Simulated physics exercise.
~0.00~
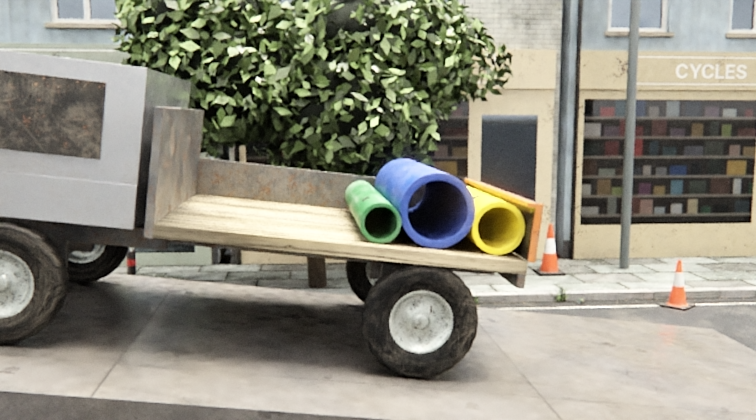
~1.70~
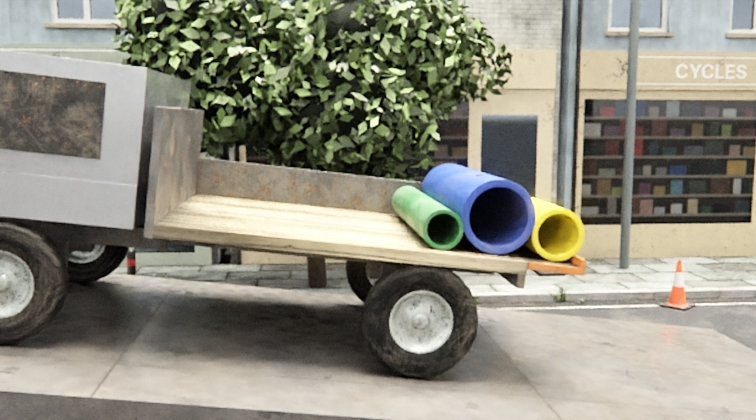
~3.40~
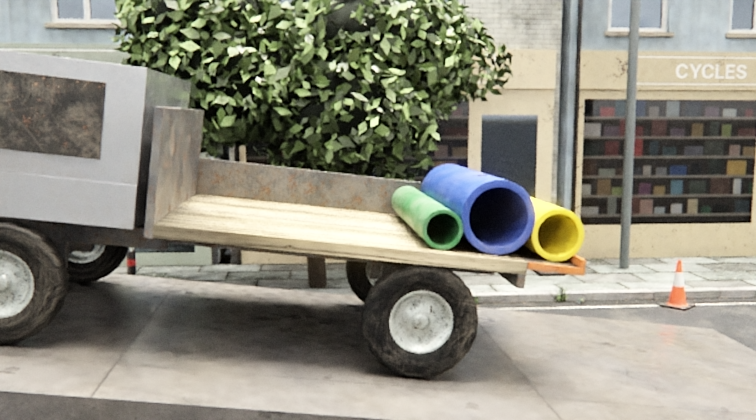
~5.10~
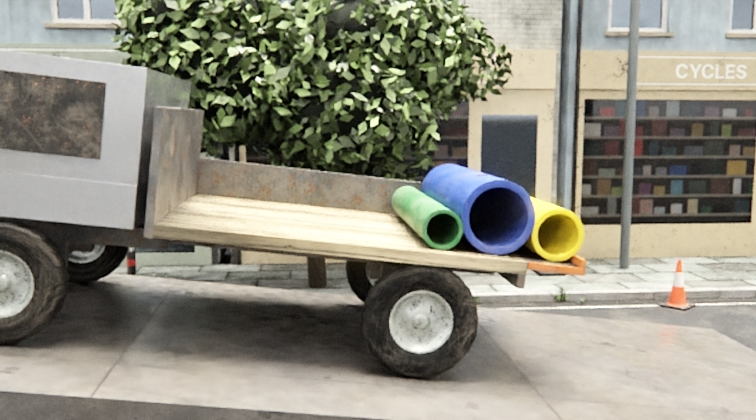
A truck's tailgate drops, and three coloured pipes roll right slightly and stay aboard.
